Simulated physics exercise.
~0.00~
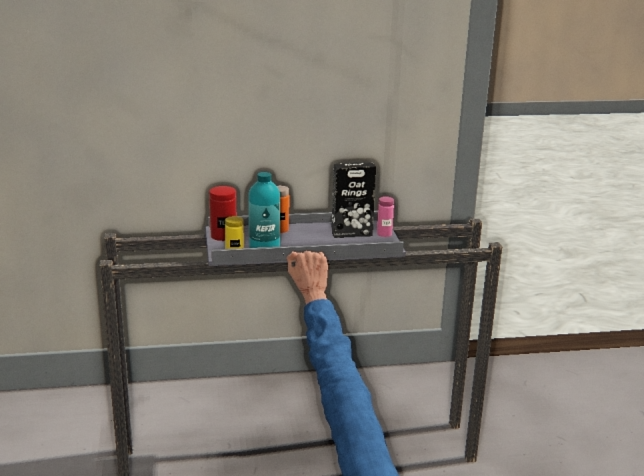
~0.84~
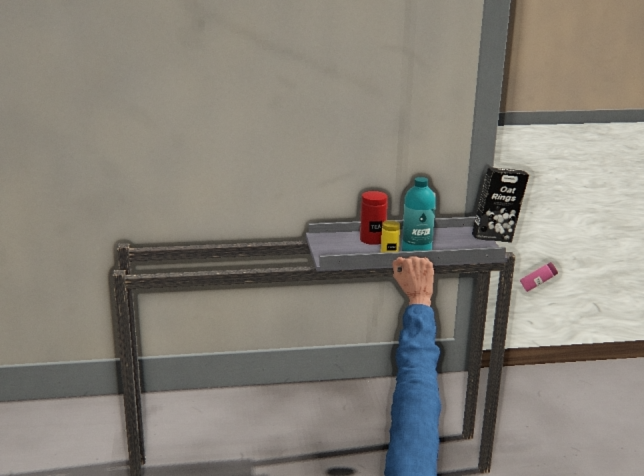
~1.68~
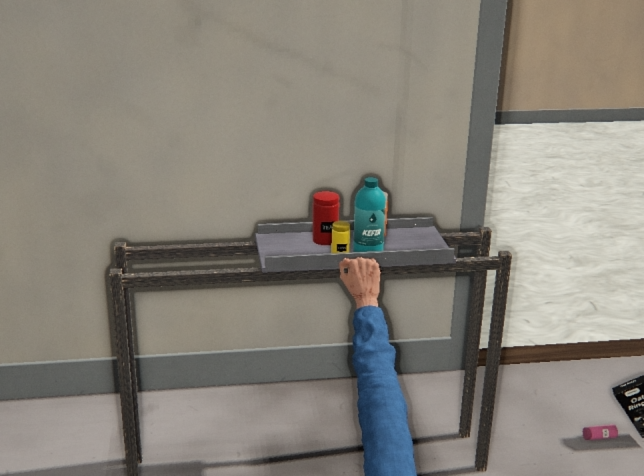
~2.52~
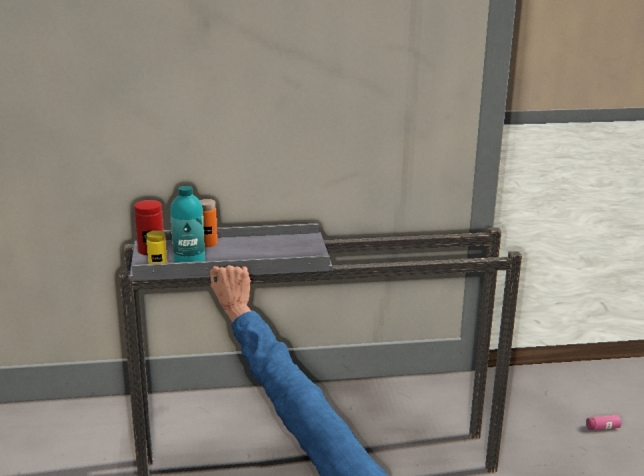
Blue-sleeved arm sliding a tray right, spilling a pink shaker and black packet, then left, the four other items staying upright.
